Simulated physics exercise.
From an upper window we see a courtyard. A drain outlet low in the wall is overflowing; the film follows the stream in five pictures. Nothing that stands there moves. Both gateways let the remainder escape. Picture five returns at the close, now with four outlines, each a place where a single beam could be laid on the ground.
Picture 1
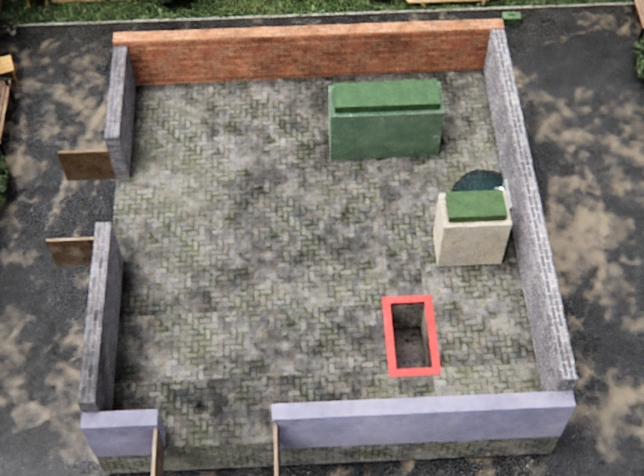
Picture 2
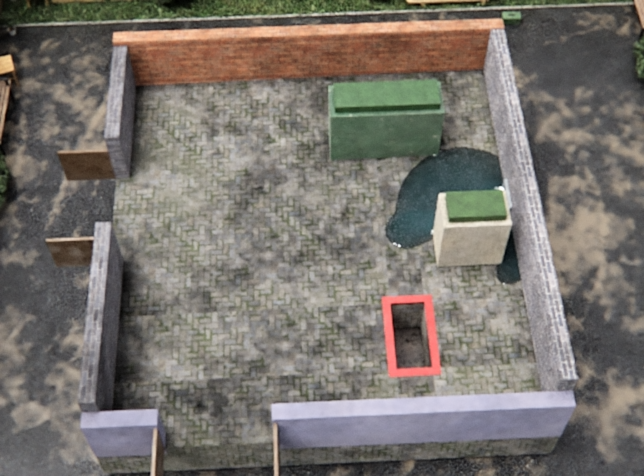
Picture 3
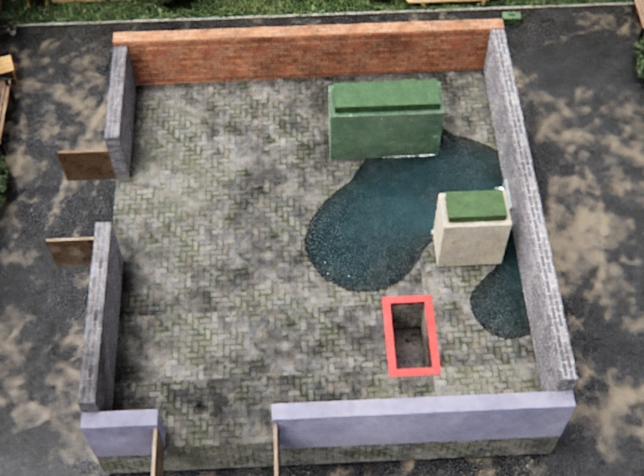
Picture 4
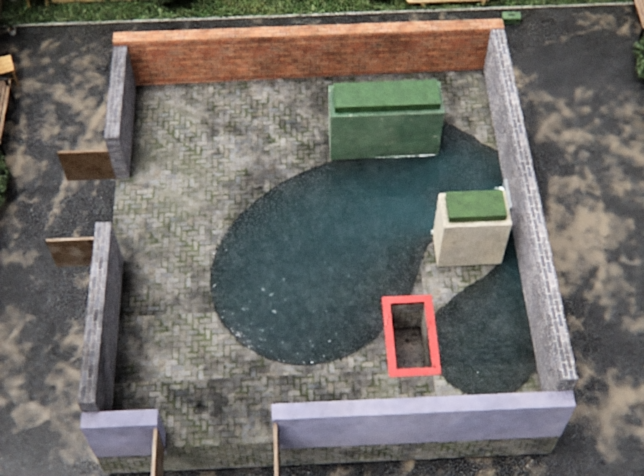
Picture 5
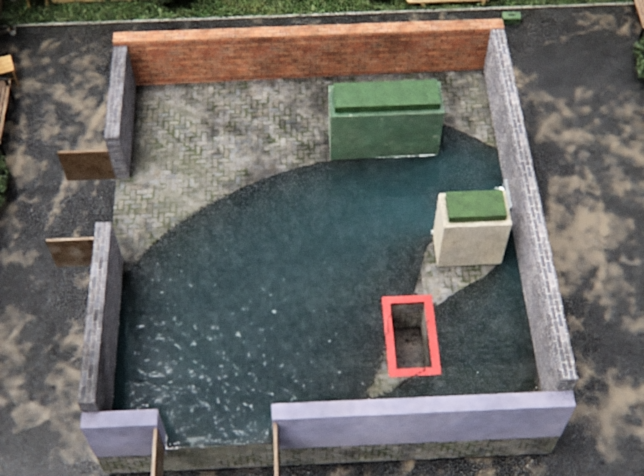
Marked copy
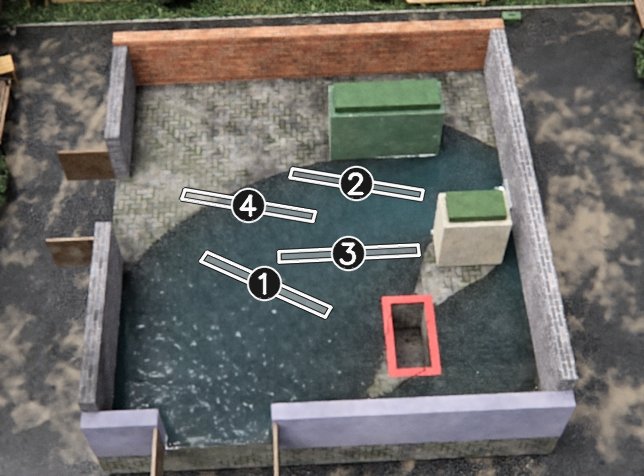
Walled courtyard seen from above, dark water spreading from the right wall around two green-topped blocks and reaching a red-framed drain.
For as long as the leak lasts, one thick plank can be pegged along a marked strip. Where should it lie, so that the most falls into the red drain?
Use place 1.
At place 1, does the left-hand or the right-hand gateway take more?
More leaves on the right.
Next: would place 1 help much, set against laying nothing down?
Yes, by a good deal.
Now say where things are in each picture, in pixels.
Outfall at (508, 198); red drain at (411, 335); open gate at (220, 430); open gate at (127, 218); front seen at (471, 176), 2 % of the ground wet; red drain still dry, in the first picture.
Front seen at (405, 245), 8 % of the ground wet; red drain still dry, in the second picture.
Front seen at (314, 243), 18 % of the ground wet; red drain still dry, in the third picture.
Front seen at (219, 295), 35 % of the ground wet; red drain still dry, in the fourth picture.
Front seen at (127, 389), 58 % of the ground wet; red drain taking water, in the fifth picture.
On the marked copy, 1 from (203, 256) to (328, 312); 2 from (291, 173) to (422, 194); 3 from (278, 256) to (418, 250); 4 from (183, 194) to (314, 216).
Choosing 1, about 13 % of the stream goes into the red drain, about 87 % out by the gates.
Choosing 2, about 7 % of the stream goes into the red drain, about 93 % out by the gates.
Choosing 3, about 5 % of the stream goes into the red drain, about 95 % out by the gates.
Choosing 4, about 5 % of the stream goes into the red drain, about 95 % out by the gates.
